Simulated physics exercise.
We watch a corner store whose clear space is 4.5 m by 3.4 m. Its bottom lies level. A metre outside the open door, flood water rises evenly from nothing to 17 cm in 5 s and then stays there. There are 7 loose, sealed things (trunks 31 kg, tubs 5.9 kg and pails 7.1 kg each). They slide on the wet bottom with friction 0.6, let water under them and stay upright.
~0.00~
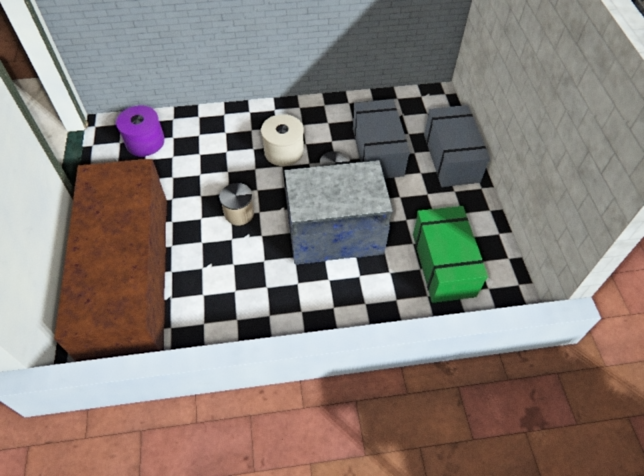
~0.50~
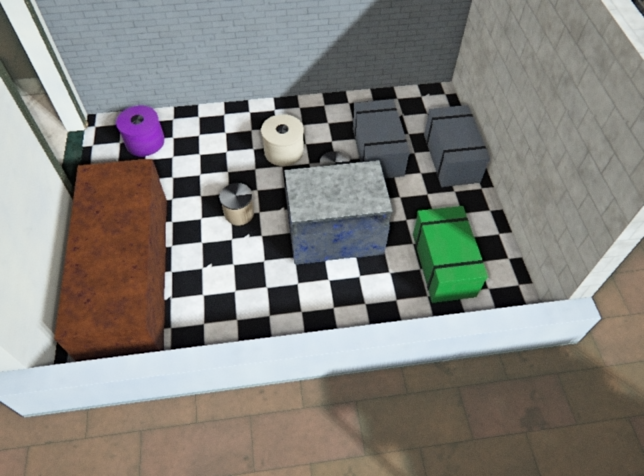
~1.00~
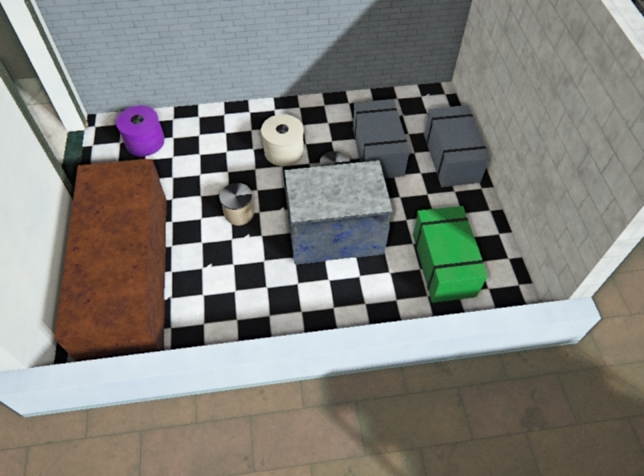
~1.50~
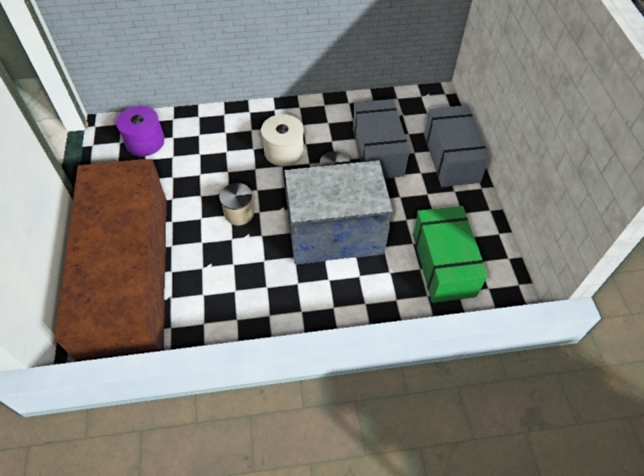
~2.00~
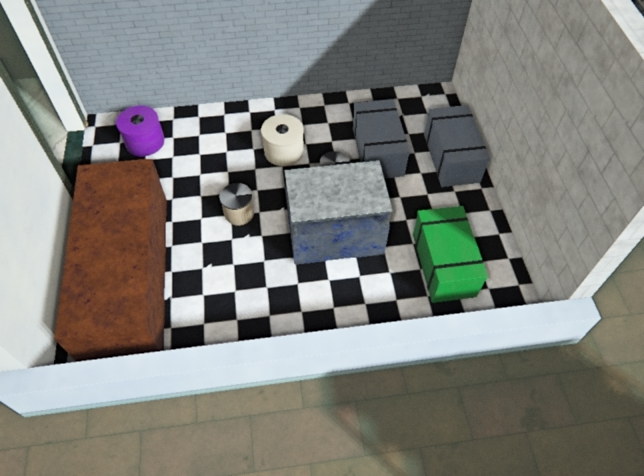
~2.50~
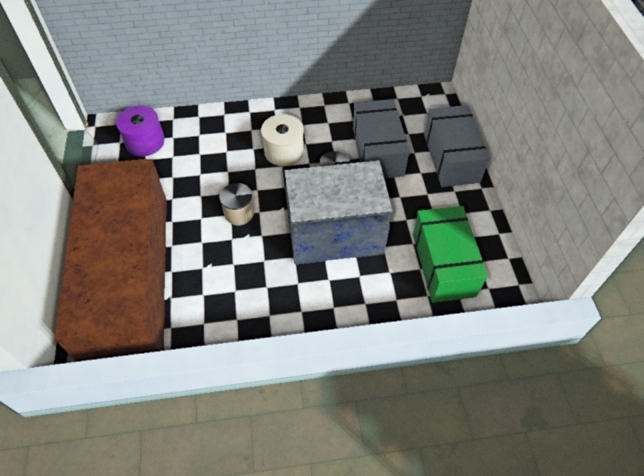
A large rust-brown block stands at the left of a small store with a black-and-white checkered floor, seen from above through its open front. A purple tub, a cream tub and two grey containers line the back, with a small metallic pail, a grey-and-blue block and a green trunk nearer. The objects and camera stay still while the paving outside shifts from reddish to brown, then dull greenish-grey.
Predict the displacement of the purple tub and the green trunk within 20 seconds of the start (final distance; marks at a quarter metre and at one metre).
Purple tub gets carried off; green trunk travels far.
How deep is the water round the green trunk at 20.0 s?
About 12 cm.
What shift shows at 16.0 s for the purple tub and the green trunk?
Roughly 350 and 140 cm by then.
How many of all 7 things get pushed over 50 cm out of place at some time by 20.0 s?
I count 7.
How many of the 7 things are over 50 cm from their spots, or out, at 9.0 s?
2 of them.
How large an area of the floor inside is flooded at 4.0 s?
Roughly 1.5 m2.
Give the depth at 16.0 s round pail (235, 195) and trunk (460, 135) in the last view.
Roughly 8 and 12 cm.
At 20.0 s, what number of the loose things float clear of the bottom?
I count 7.
After 4.0 s the purple tub is near (155, 115), 0.2 m from its start, aground; the green trunk is near (452, 243), 0.0 m from its start, aground; 0 afloat.
After 9.0 s the purple tub is near (446, 91), 3.4 m from its start, afloat; the green trunk is near (452, 243), 0.0 m from its start, aground; 2 afloat.
After 16.0 s the purple tub is near (455, 210), 3.5 m from its start, afloat; the green trunk is near (308, 282), 1.4 m from its start, afloat; 5 afloat.
After 20.0 s the purple tub is near (425, 295), 3.6 m from its start, afloat; the green trunk is near (208, 228), 2.3 m from its start, afloat; 7 afloat.
